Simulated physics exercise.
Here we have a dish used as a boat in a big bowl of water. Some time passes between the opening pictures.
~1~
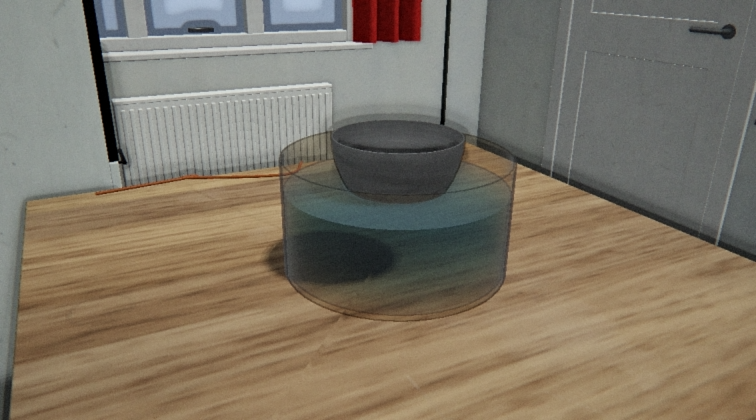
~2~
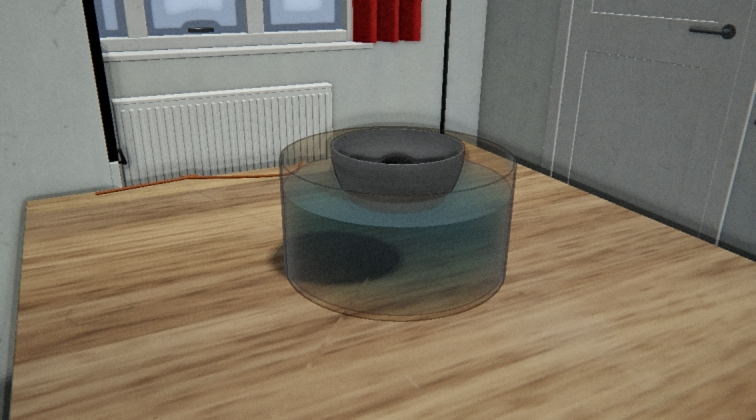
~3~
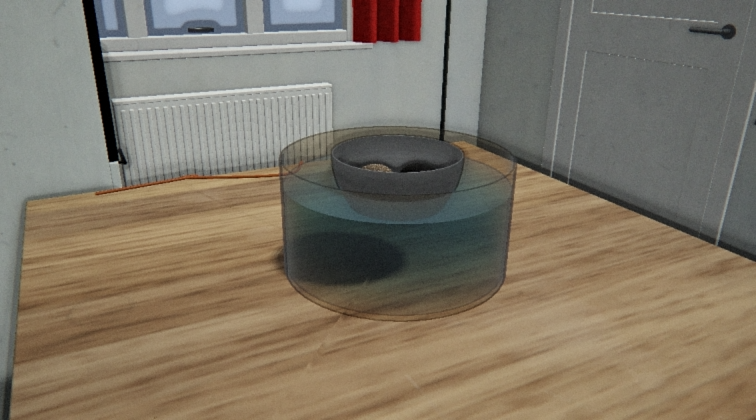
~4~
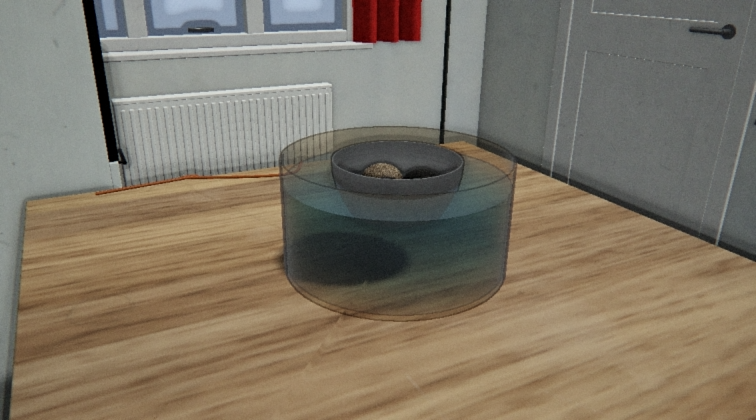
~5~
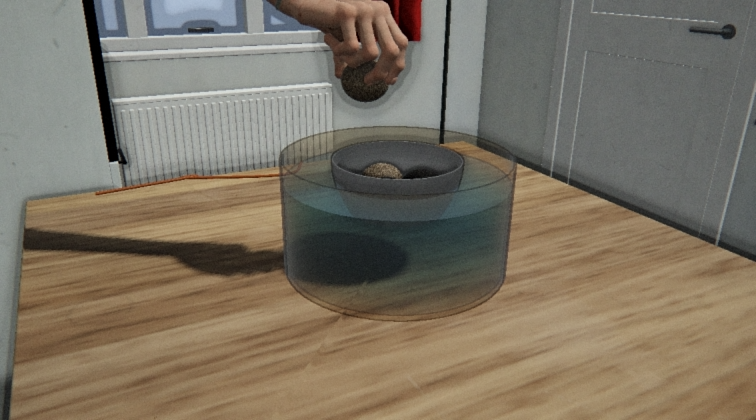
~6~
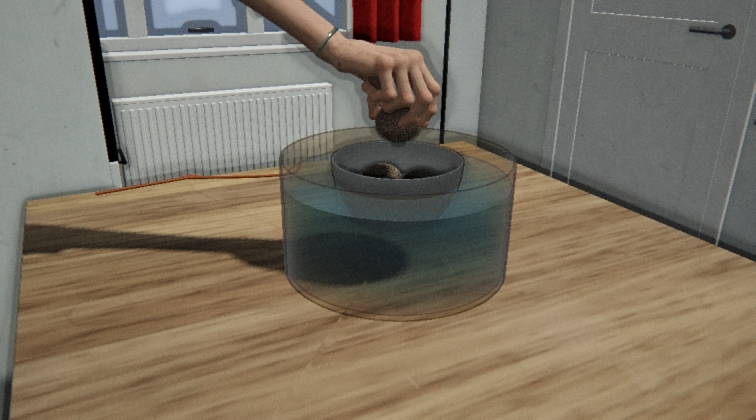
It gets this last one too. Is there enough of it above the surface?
It stays afloat.
Next, the stone is in and the dish dips.
After that, it steadies; about a fifth of its side above the surface.
Finally, the dish floats; about a fifth of its side above the surface.
